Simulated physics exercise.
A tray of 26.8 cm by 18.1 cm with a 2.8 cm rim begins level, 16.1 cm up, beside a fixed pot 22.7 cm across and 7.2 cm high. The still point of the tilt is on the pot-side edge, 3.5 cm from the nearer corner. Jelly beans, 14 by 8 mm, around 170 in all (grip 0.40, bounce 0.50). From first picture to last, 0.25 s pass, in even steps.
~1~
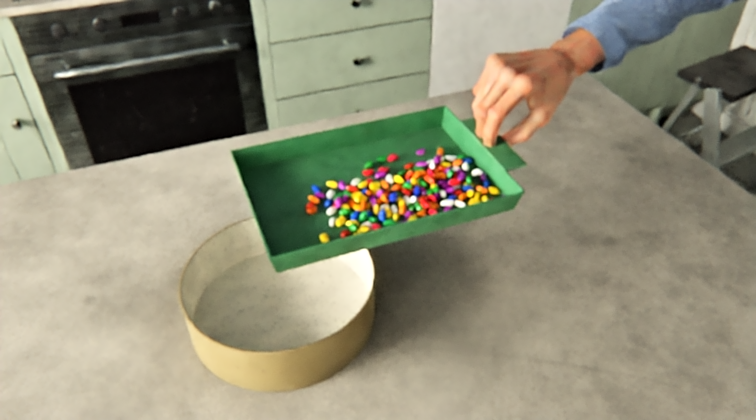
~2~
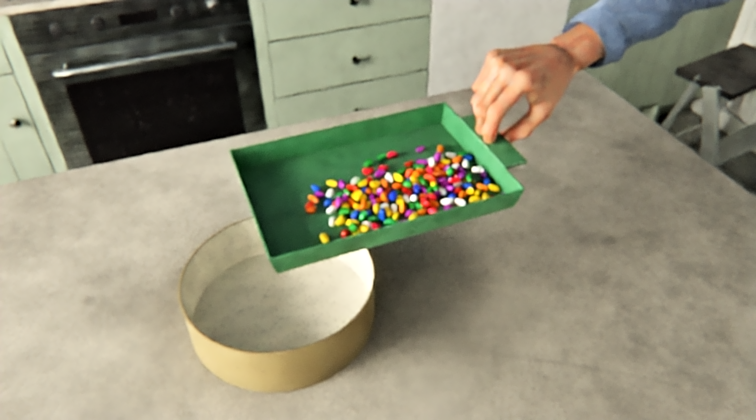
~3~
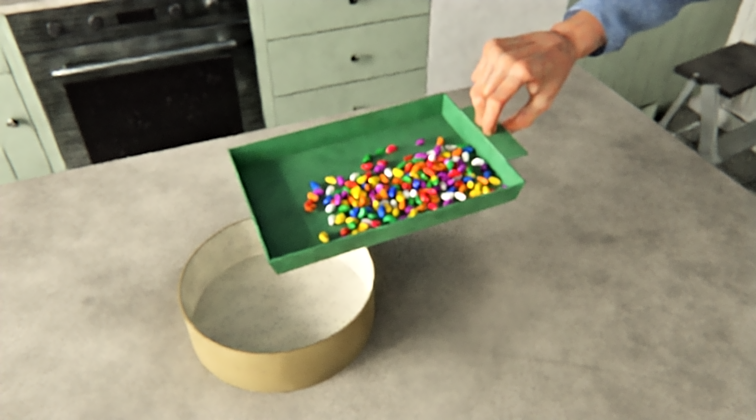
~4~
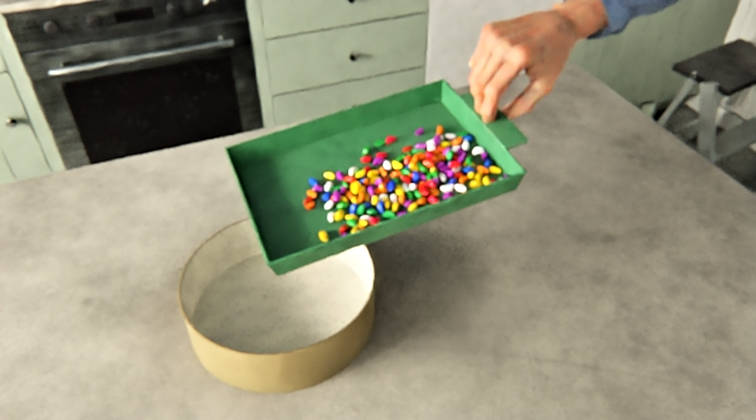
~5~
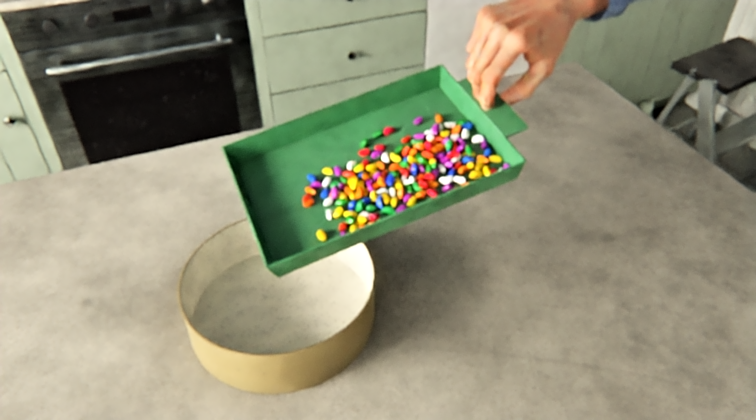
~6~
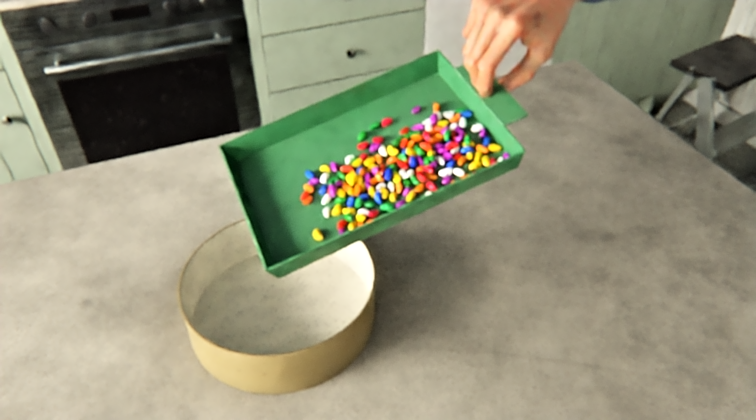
A green tray of multicoloured jelly beans is held over a grey countertop in a kitchen with pale green cabinets and a dark oven, seen from above at an angle. A round, pale tan pot, empty, stands below the tray's left end, while a blue-sleeved hand grips the tab at the right. The hand gradually raises the right end, slanting the tray down leftward, while the beans barely shift within it and the camera stays still.
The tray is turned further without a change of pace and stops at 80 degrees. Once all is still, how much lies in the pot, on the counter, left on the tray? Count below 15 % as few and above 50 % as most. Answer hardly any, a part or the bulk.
Pot: A part, counter: A part, tray: A part.
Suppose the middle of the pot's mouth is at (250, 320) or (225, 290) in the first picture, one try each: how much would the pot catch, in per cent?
Some 80 and 70 per cent.
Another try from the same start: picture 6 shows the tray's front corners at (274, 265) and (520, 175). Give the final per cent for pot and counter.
Pot 20, counter 70.
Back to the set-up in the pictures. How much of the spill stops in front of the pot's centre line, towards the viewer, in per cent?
About 100 per cent.
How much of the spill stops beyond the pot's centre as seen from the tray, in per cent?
Some 90 per cent.
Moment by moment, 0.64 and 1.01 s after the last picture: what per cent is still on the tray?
About 95, 45.
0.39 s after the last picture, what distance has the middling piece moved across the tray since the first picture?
About 8 cm.
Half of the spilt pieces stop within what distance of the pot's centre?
Some 20 cm.
Then, 0.39 s after the last picture, tilt 47 degrees; the tray holds 100 %, the pot 0 %.
Then, 0.64 s after the last picture, tilt 67 degrees; the tray holds 95 %, the pot 0 %.
Then, 1.01 s after the last picture, tilt 80 degrees; the tray holds 45 %, the pot 20 %.
In the end, pot 45 %, counter 35 %, tray 20 %.
